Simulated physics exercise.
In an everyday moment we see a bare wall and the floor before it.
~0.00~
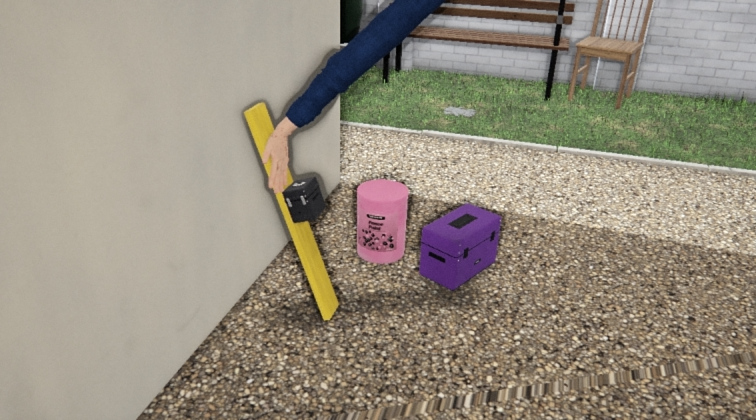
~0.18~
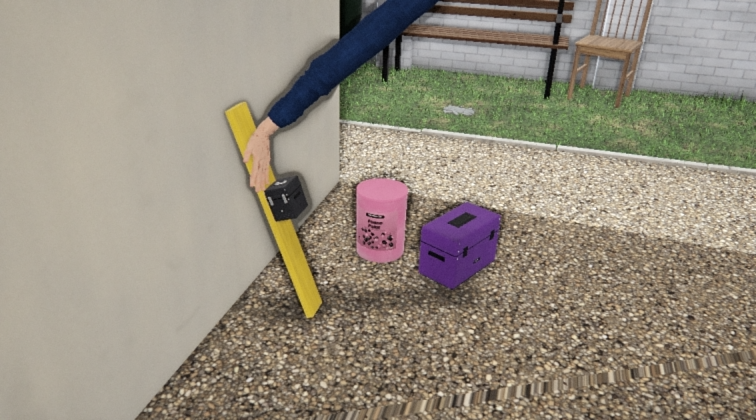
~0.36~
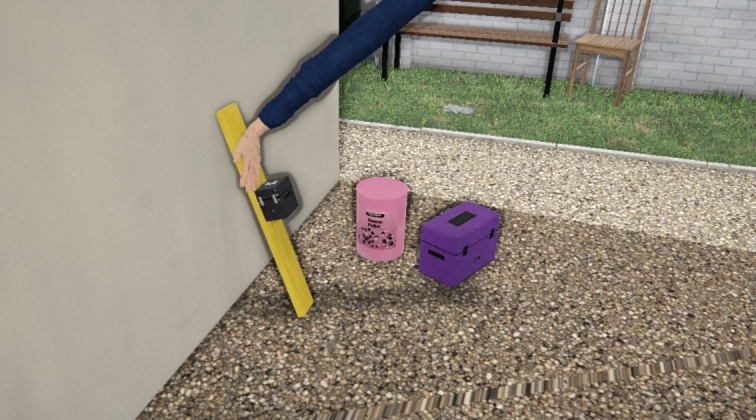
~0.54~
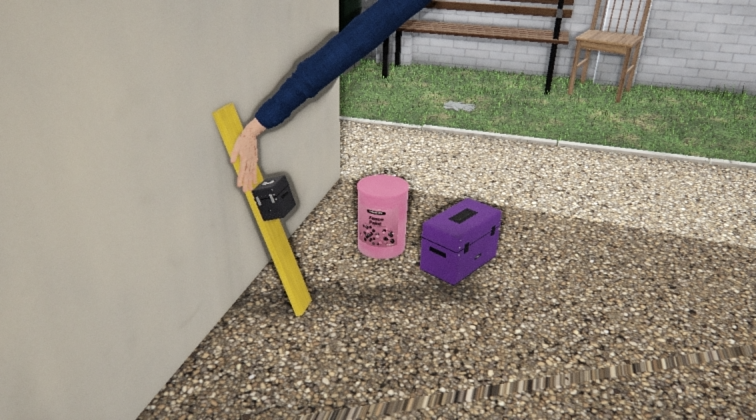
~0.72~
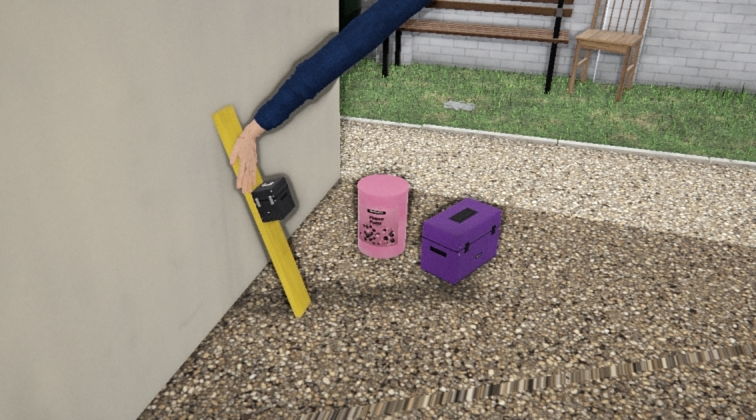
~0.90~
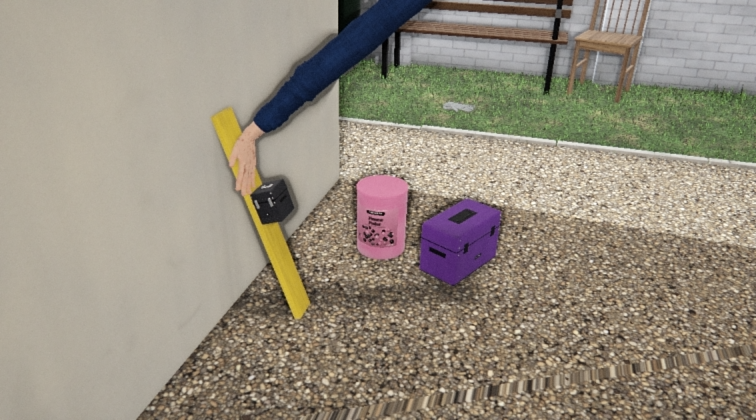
A hand moves a yellow plank left and props it against a bare wall.
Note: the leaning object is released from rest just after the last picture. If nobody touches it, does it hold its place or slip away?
It will hang on.
After 1.10 s, nothing has stirred.
After 1.40 s, yellow plank resting near (265, 219).
At rest (2.2 s), all 3 in place. Seen from the same camera at the end, yellow plank near (265, 219). The plank remains leaning.
